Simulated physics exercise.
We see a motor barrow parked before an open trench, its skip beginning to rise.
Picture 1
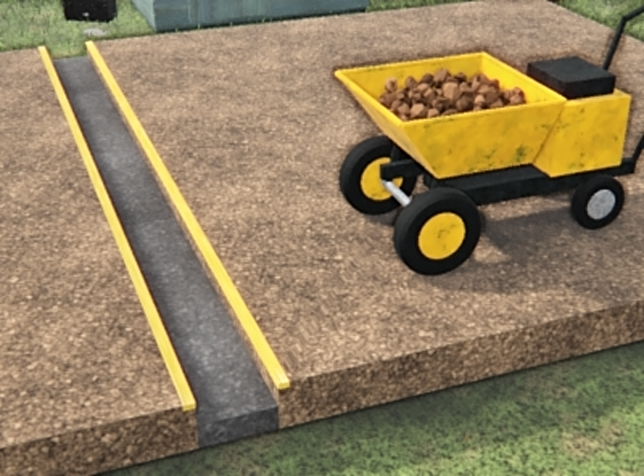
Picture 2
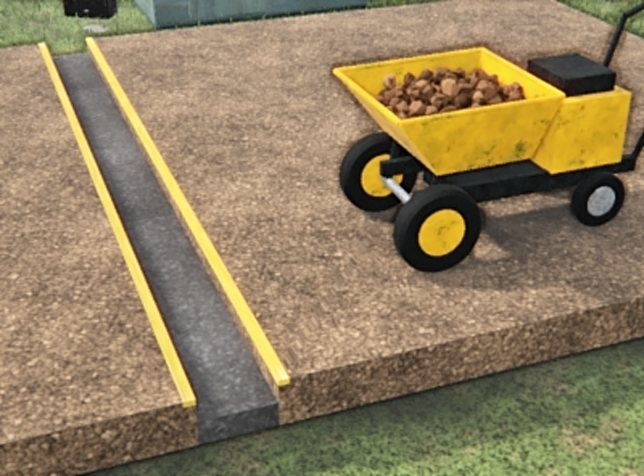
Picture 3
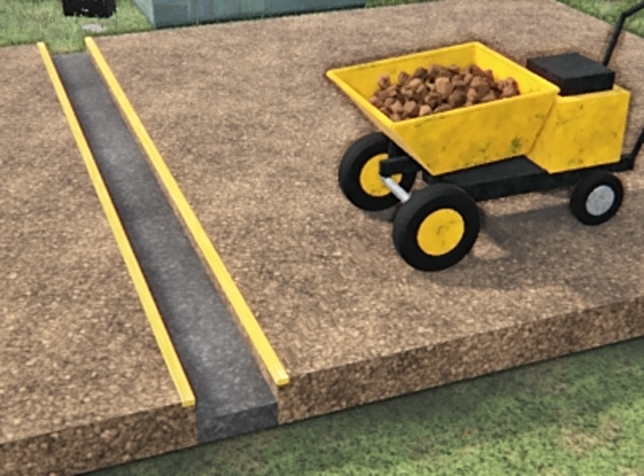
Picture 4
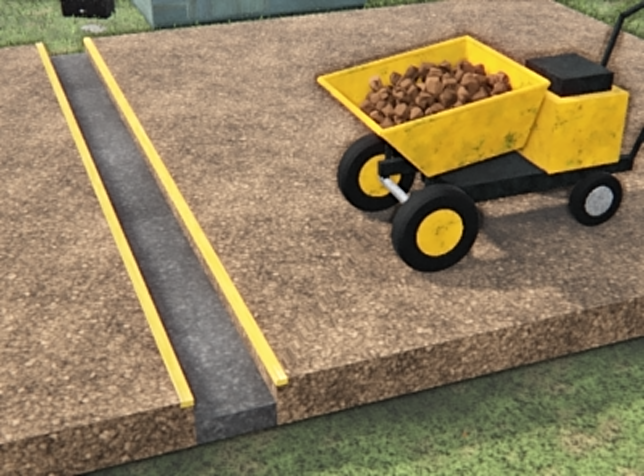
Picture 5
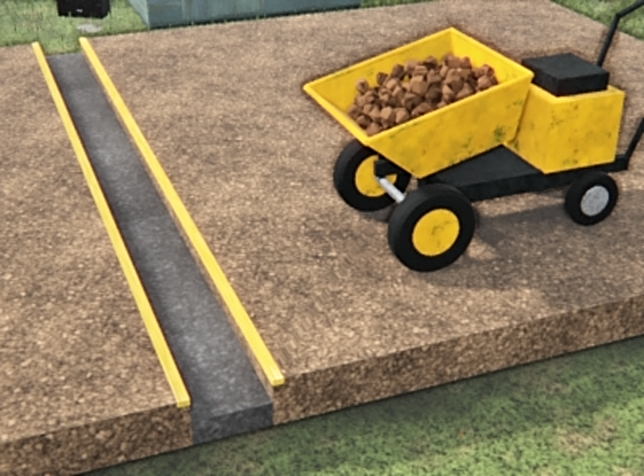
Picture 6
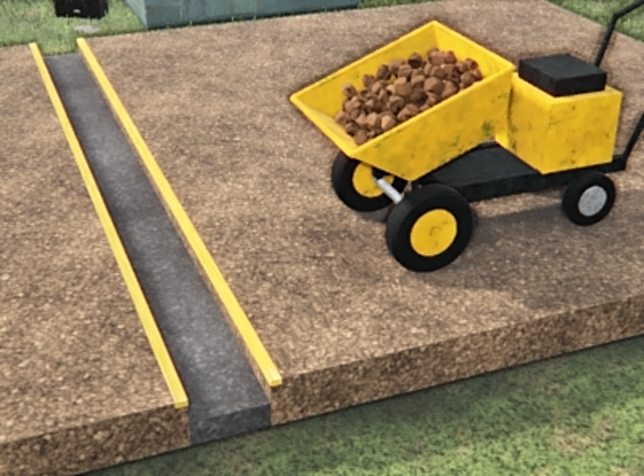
The yellow skip of a motor barrow tilts forward to the left, carrying brown clods.
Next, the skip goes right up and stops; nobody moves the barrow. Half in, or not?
In the trench: Under half.
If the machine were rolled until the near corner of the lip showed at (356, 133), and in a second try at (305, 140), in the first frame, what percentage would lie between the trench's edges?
Roughly 60 per cent, and 60 per cent.
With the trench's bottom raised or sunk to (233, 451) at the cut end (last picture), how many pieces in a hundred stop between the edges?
Near 30 %.
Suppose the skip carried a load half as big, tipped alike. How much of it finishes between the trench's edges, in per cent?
Roughly 20 in a hundred.
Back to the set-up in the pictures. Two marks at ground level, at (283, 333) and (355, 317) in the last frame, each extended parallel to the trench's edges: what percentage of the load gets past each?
The first gives 50 %, the second 70 %.
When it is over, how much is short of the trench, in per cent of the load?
About 40 per cent.
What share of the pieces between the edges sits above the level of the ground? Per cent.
Roughly 5 in a hundred.
Soon after the last picture, skip tipped steeply; all in the skip.
A little later, skip tipped right over; about two thirds in the skip; about a third short of the trench; a stray few in or heaped over the trench.
Later still, skip tipped right over; about a quarter in the skip; about a third short of the trench; about a third in or heaped over the trench.
At rest, skip tipped right over; about a quarter in the skip; about a third short of the trench; about a third in or heaped over the trench; none beyond it.
